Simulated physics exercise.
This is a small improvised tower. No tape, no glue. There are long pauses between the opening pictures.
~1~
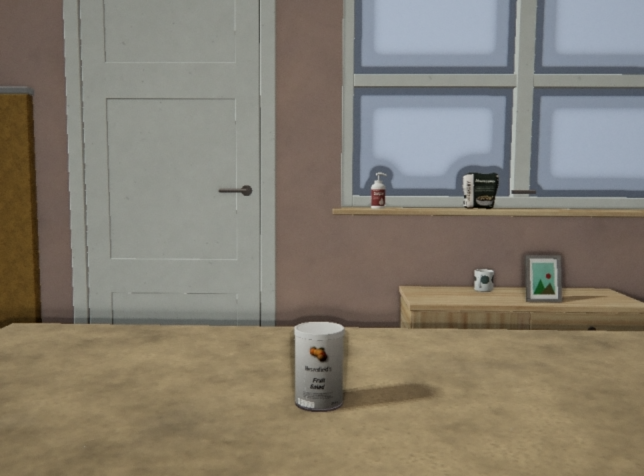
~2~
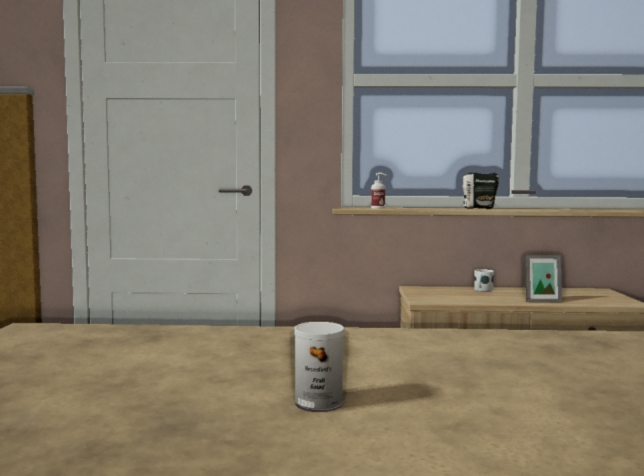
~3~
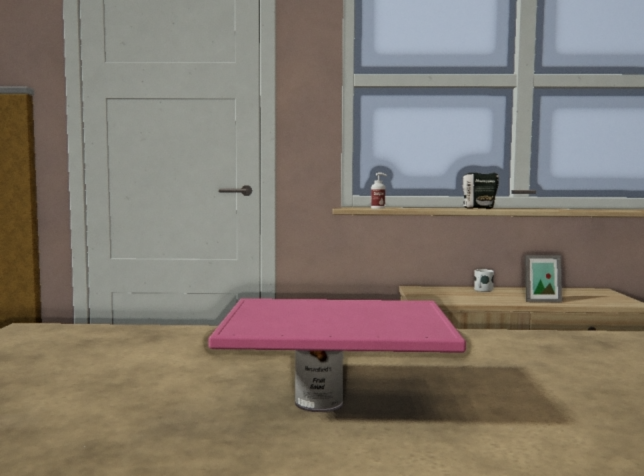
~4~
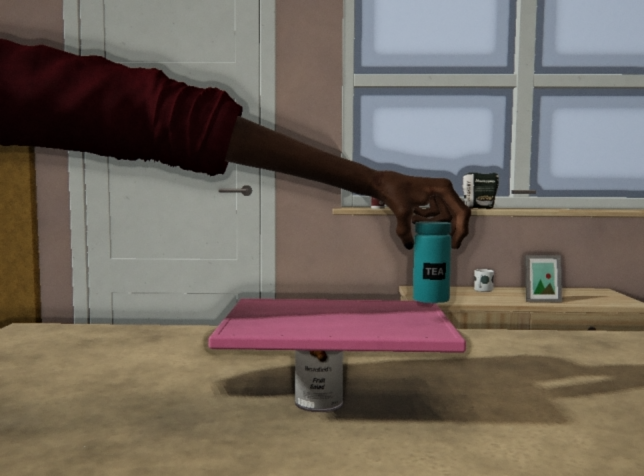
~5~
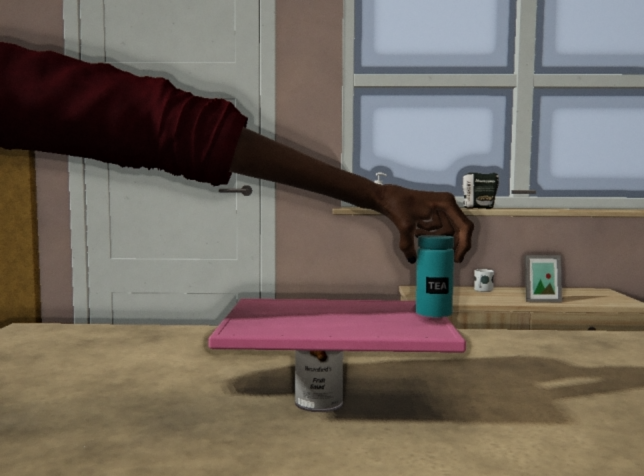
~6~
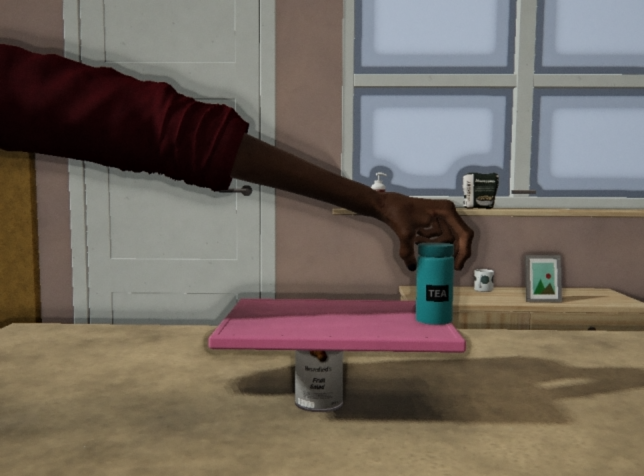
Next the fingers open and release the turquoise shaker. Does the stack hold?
It gives way.
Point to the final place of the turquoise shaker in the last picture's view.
Near (507, 387).
Then, 0.40 s past the last view, turquoise shaker now fallen; pink lid rocked 35° from its first pose.
Then, 0.50 s past the last view, pink lid rocked 48° from its first pose.
Then, 0.70 s past the last view, pink lid rocked 37° from its first pose.
Finally, fallen, turquoise shaker; moved from the start, pink lid; white tin still in place. Final places as the last picture's camera would see them, turquoise shaker near (506, 387). The stack loses its balance.
